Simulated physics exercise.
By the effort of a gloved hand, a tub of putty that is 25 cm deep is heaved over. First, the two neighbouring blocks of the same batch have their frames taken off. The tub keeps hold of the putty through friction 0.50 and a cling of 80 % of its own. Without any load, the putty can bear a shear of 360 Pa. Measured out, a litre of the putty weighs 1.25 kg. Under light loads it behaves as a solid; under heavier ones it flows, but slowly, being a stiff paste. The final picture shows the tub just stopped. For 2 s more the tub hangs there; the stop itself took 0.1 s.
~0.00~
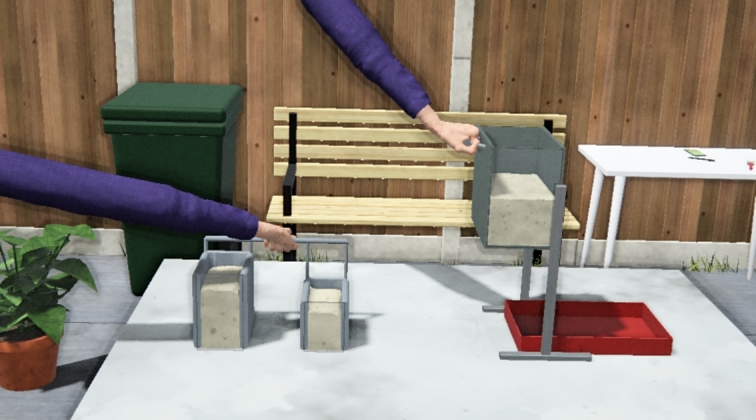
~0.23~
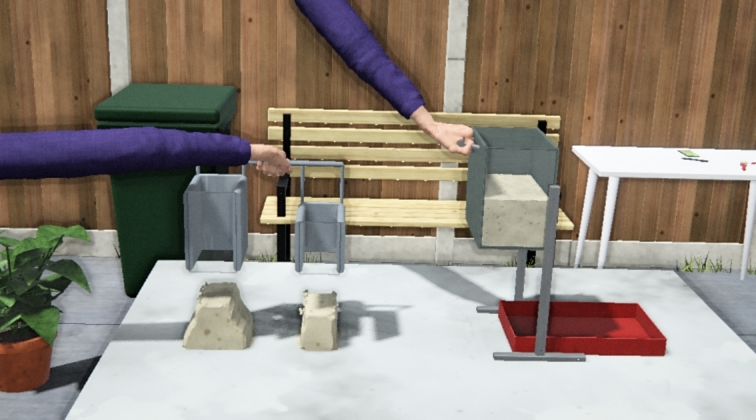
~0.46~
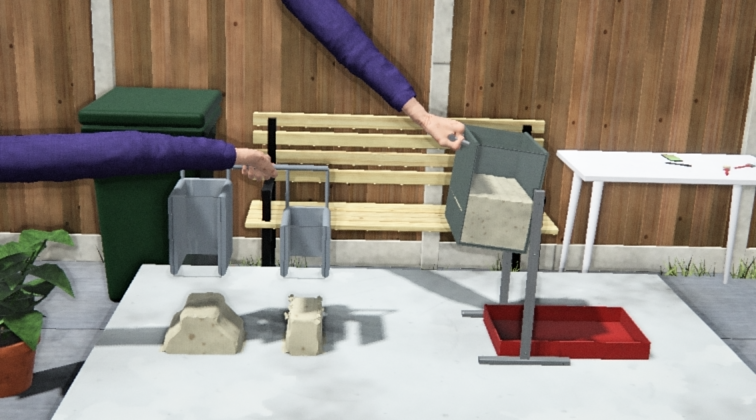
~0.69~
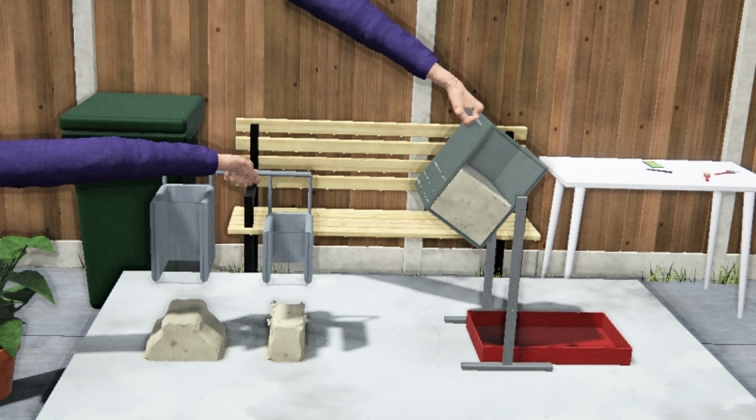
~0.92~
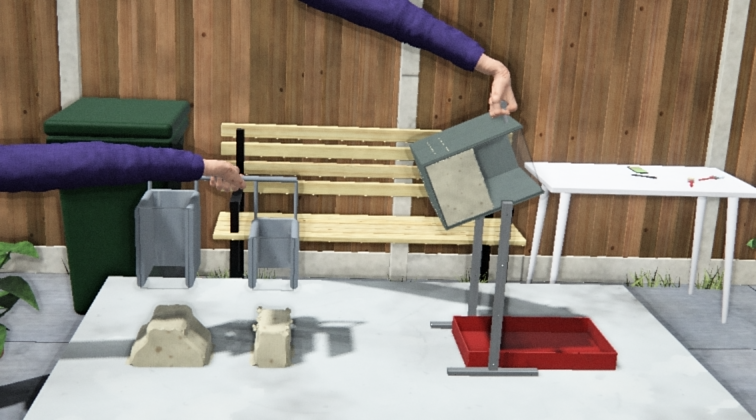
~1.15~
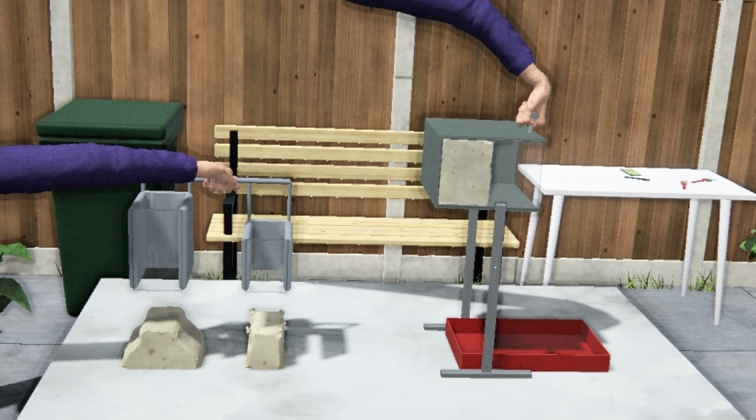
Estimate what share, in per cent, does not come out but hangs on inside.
Some 100 per cent hangs on inside.
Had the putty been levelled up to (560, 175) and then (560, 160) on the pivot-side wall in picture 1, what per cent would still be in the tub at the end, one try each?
Roughly 85 per cent, then roughly 70 per cent.
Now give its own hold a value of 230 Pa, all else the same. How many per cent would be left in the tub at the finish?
That works out near 90 %.
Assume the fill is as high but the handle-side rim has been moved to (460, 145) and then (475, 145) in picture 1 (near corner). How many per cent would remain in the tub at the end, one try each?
Remaining, try 1: Approx. 65 %; try 2: Approx. 85 %.
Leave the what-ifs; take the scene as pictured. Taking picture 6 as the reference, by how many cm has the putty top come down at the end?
About 5 cm.
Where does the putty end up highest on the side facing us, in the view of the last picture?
The highest point sits at around (469, 160).
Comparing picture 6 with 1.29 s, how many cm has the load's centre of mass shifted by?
The shift is near 2 cm.
By 1.29 s, the tub is at 91 degrees and holds 100 %.
By 1.46 s, the tub is at 91 degrees and holds 100 %.
By 1.63 s, the tub is at 91 degrees and holds 100 %.
By 1.80 s, the tub is at 91 degrees and holds 100 %.
By 3.15 s, at the end, the tub is at 91 degrees and holds 100 %.
